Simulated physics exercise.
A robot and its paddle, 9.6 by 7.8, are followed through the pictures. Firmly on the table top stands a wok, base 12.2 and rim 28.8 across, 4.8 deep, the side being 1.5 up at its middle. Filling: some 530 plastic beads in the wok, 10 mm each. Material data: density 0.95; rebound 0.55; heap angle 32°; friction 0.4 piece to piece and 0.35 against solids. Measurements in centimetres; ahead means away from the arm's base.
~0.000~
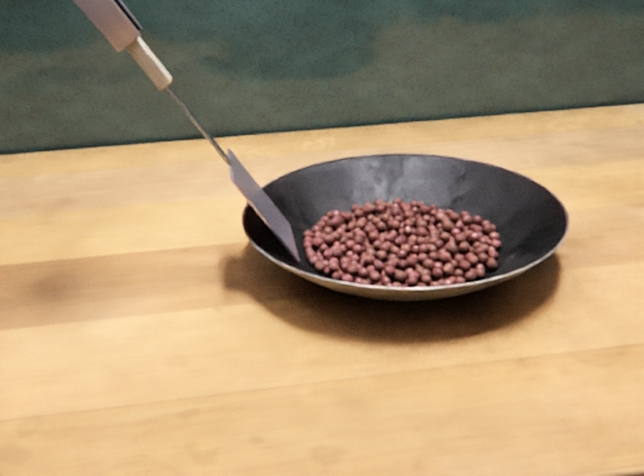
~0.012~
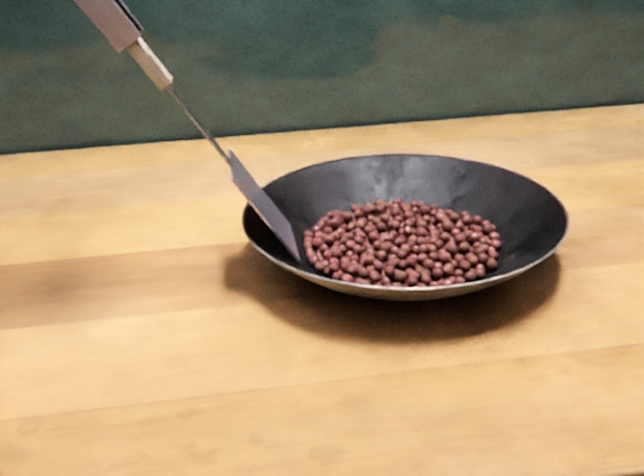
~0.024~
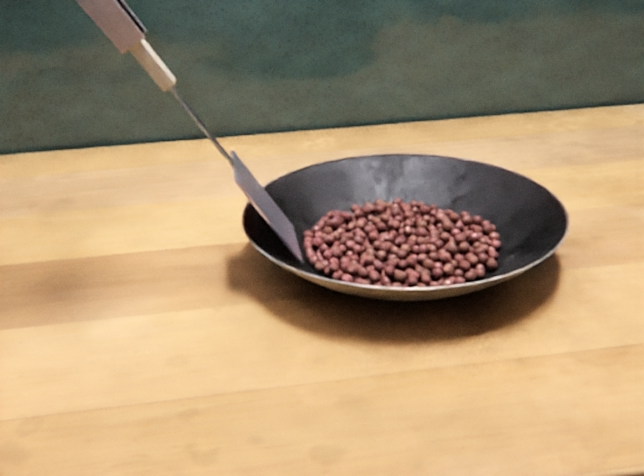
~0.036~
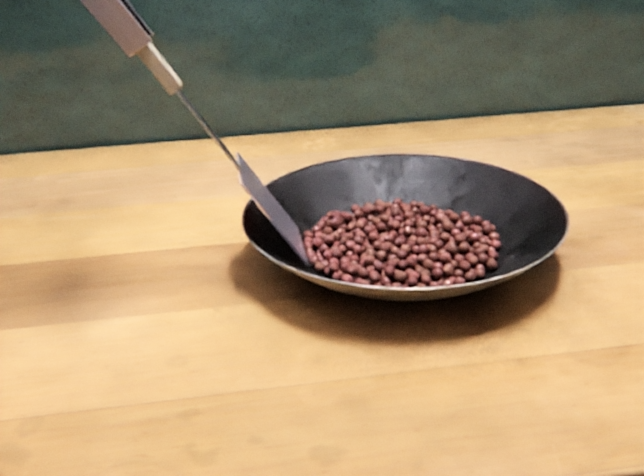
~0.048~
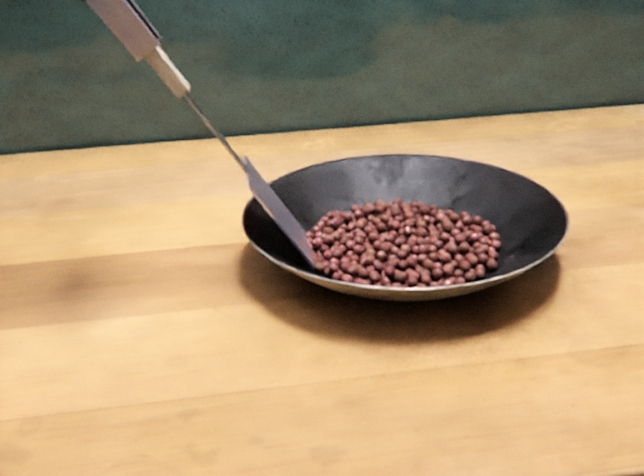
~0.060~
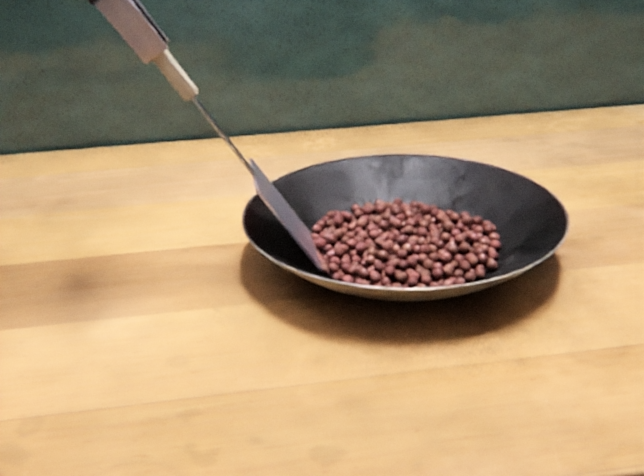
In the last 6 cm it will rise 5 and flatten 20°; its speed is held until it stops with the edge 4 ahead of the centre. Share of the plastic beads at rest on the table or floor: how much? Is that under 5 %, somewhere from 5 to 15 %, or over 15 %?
It is under 5 %.
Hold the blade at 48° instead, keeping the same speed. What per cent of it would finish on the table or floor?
Some 0 in a hundred.
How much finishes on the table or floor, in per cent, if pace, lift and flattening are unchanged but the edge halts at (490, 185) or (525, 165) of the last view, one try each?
Estimates, in order: 0 % and 10 %.
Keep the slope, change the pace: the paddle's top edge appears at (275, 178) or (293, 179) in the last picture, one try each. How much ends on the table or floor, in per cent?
Estimates: Near 0 %, near 10 %.
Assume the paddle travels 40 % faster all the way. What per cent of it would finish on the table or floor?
About 0 %.
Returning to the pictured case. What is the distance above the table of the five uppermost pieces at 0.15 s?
I'd put it close to 3 cm.
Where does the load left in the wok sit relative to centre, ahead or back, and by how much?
Ahead, by around 3.0 cm.
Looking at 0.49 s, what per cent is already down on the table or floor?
I'd put it at around 0 per cent.
After 0.15 s, sloping 58°, highest piece 4 above the table; 527 in the wok.
After 0.25 s, sloping 49°, highest piece 5 above the table; 527 in the wok.
After 0.49 s, sloping 38°, highest piece 4 above the table; 527 in the wok.
After 1.54 s, sloping 38°, highest piece 4 above the table; 527 in the wok.
At rest, 527 in the wok. That is 0 % on the table or floor.
